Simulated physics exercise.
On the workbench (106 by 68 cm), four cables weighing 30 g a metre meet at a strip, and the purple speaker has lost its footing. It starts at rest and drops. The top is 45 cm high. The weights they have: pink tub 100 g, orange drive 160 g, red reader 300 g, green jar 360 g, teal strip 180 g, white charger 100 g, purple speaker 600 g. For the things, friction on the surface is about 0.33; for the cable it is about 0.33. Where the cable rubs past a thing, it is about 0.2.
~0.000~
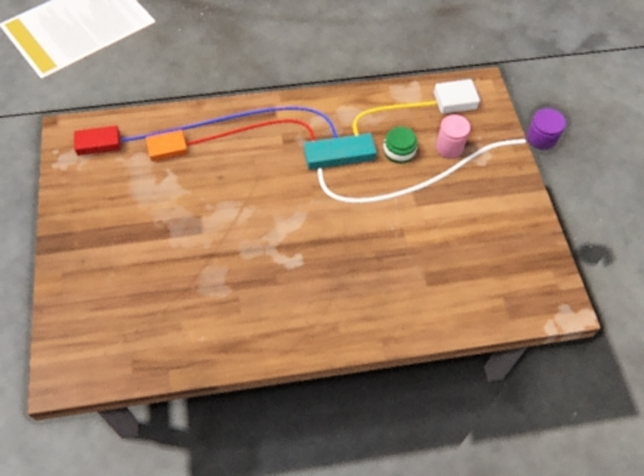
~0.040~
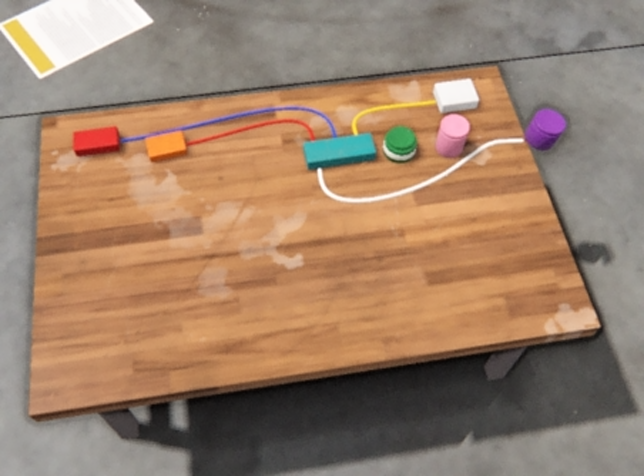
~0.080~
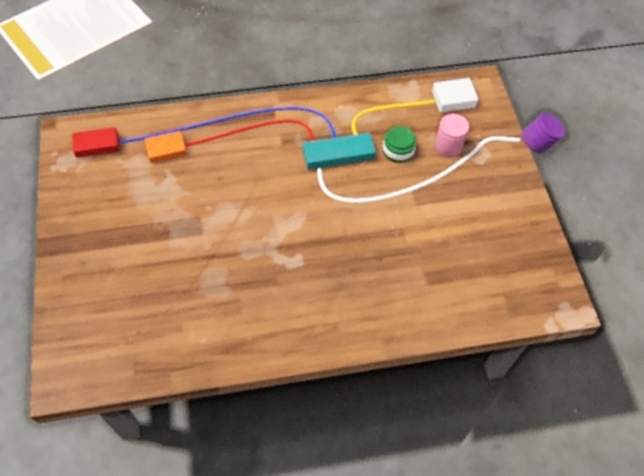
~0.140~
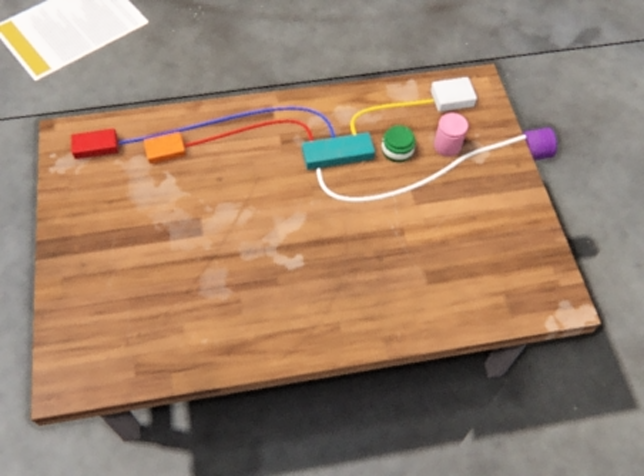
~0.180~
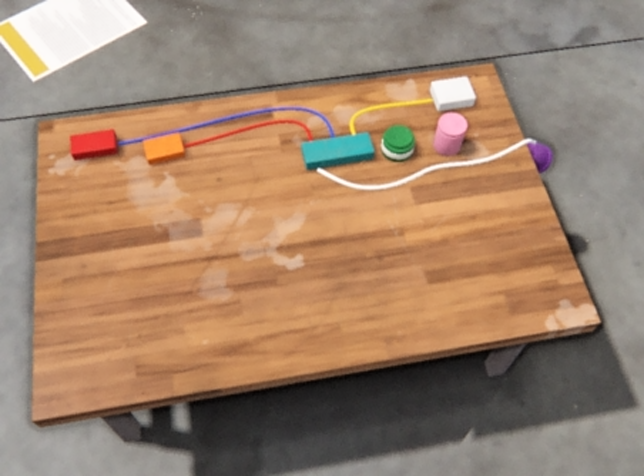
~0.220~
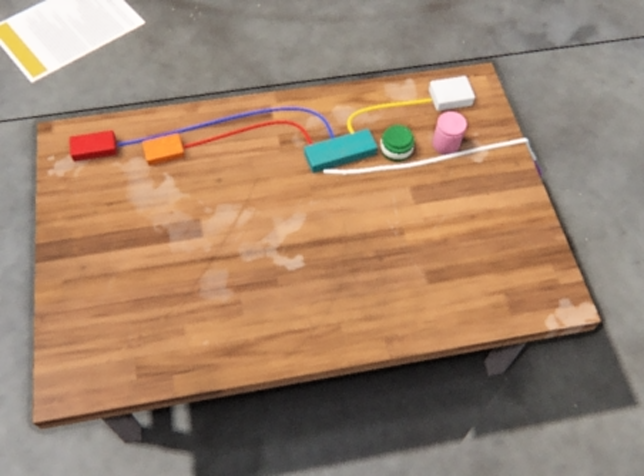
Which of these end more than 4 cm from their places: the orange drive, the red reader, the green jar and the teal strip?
Result: The orange drive is dislocated. The red reader is dislocated. The green jar is dislocated. The teal strip is dislocated.
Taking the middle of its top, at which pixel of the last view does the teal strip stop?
You'll find it close to (416, 140) in the last picture.
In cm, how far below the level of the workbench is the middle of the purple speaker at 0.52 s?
Depth below the top: Around 35 cm.
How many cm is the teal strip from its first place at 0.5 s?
It has shifted some 14 centimetres from where it began.
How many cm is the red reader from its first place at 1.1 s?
About 12 cm.
After 0.5 s, the strip's end of the white cable at (430, 151); orange drive 30 cm off its start, teal strip 15 cm off its start, green jar 10 cm off its start.
After 0.8 s, the strip's end of the white cable at (442, 151); orange drive 45 cm off its start, teal strip 17 cm off its start, red reader 12 cm off its start.
After 1.1 s, the strip's end of the white cable at (442, 151); orange drive 45 cm off its start at (364, 195), teal strip 17 cm off its start at (416, 140), red reader 12 cm off its start at (147, 143).
After 1.4 s, the strip's end of the white cable at (442, 151); orange drive 45 cm off its start, teal strip 17 cm off its start, red reader 12 cm off its start.
After 2.6 s, the strip's end of the white cable at (442, 151); orange drive 45 cm off its start at (364, 195), teal strip 17 cm off its start at (416, 140), red reader 12 cm off its start at (147, 143), green jar 10 cm off its start at (430, 108).
